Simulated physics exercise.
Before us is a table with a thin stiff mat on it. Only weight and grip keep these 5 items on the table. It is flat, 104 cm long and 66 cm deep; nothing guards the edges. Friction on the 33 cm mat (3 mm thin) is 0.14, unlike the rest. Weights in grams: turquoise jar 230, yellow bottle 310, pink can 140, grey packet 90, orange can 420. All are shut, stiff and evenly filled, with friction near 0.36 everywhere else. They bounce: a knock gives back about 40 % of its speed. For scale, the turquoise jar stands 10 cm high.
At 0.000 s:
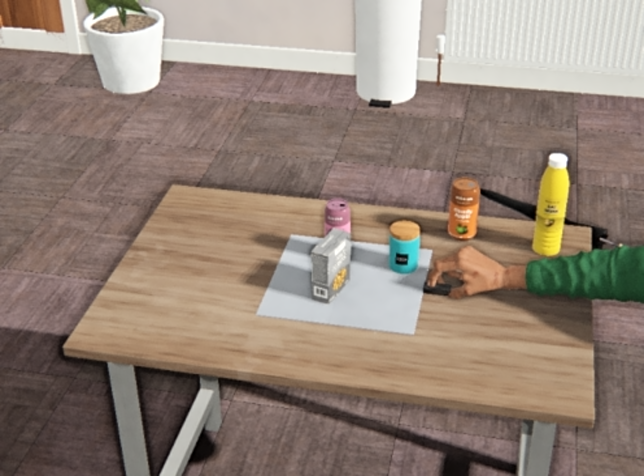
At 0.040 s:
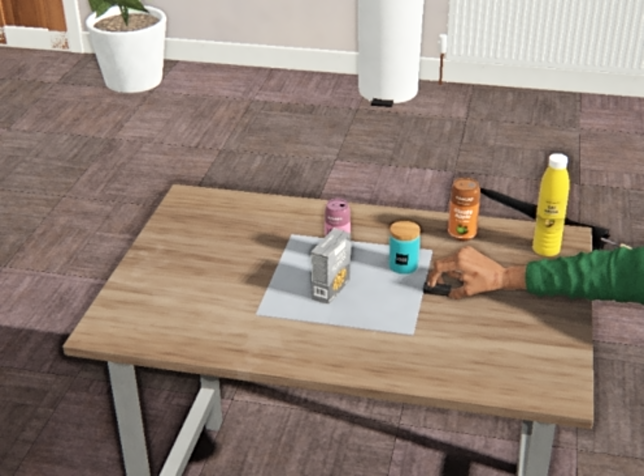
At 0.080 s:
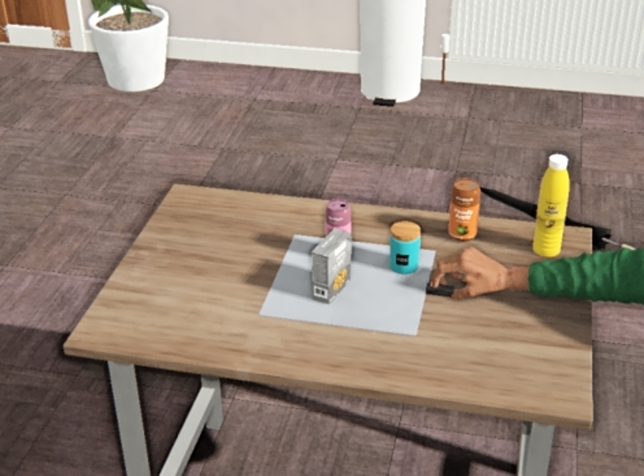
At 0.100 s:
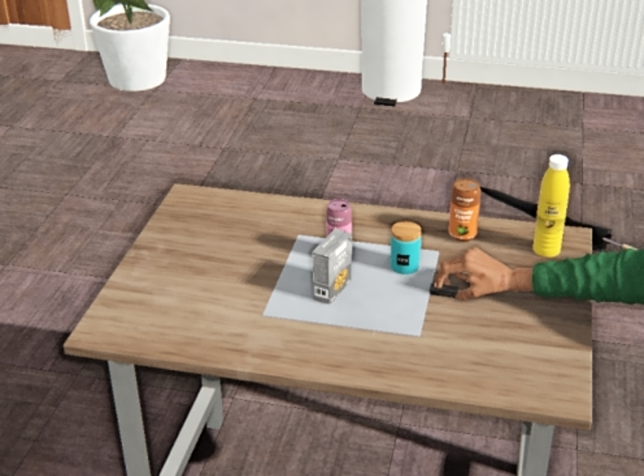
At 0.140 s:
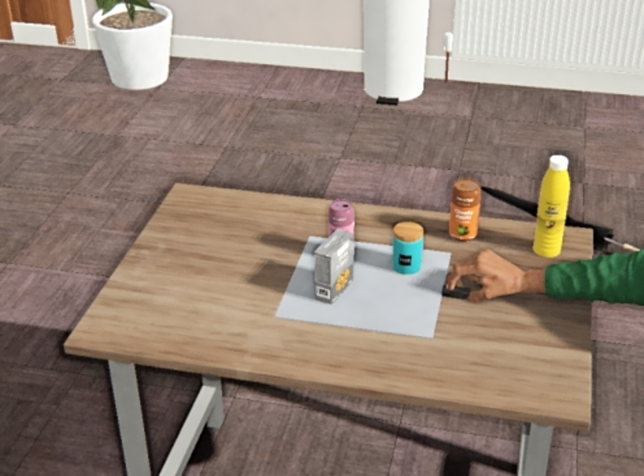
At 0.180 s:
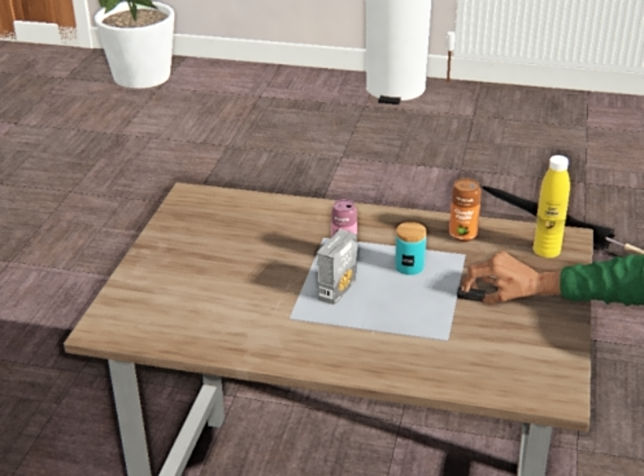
A pale mat slides a short way right across a wooden table, pulled by a hand in a green sleeve, while the grey packet, turquoise jar and pink can shift only slightly rightward and the orange container and yellow bottle stay put.
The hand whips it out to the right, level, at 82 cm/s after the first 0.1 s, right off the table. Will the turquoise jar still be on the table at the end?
The turquoise jar falls off the table.
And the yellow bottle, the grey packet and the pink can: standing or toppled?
The yellow bottle stays upright; the grey packet topples; the pink can keeps standing.
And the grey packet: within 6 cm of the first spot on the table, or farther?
The grey packet gets shifted.
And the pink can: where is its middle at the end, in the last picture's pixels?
Around (371, 235).
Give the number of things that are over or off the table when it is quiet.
In all, 2.
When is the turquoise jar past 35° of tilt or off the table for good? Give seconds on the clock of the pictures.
At about 0.8 s.
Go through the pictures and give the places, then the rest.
The first picture shows mat out by 0 cm; turquoise jar (404, 248); yellow bottle (552, 204).
The second picture shows mat out by 0 cm; grey packet (331, 266); orange can (464, 210).
The third picture shows mat out by 1 cm; yellow bottle (552, 206).
The fourth picture shows mat out by 1 cm; grey packet (333, 266); orange can (465, 211).
The fifth picture shows mat out by 4 cm; yellow bottle (553, 206).
The sixth picture shows mat out by 7 cm; turquoise jar (411, 249); grey packet (338, 267).
Around 0.48 s, mat out by 32 cm; turquoise jar shifted 14 cm near (469, 256); grey packet at 6° to upright; pink can at 9° to upright.
Around 0.78 s, mat out by 57 cm; turquoise jar shifted 38 cm near (580, 270); grey packet at 60° to upright; pink can shifted 8 cm.
Around 1.08 s, mat out by 81 cm; turquoise jar now off the table; grey packet on its side; pink can shifted 8 cm.
Finally (2.0 s), off the table, turquoise jar; on their side or leaning hard on the table, grey packet; not toppled but over 6 cm from the start, pink can; the other 2 still in place (within 6 cm).
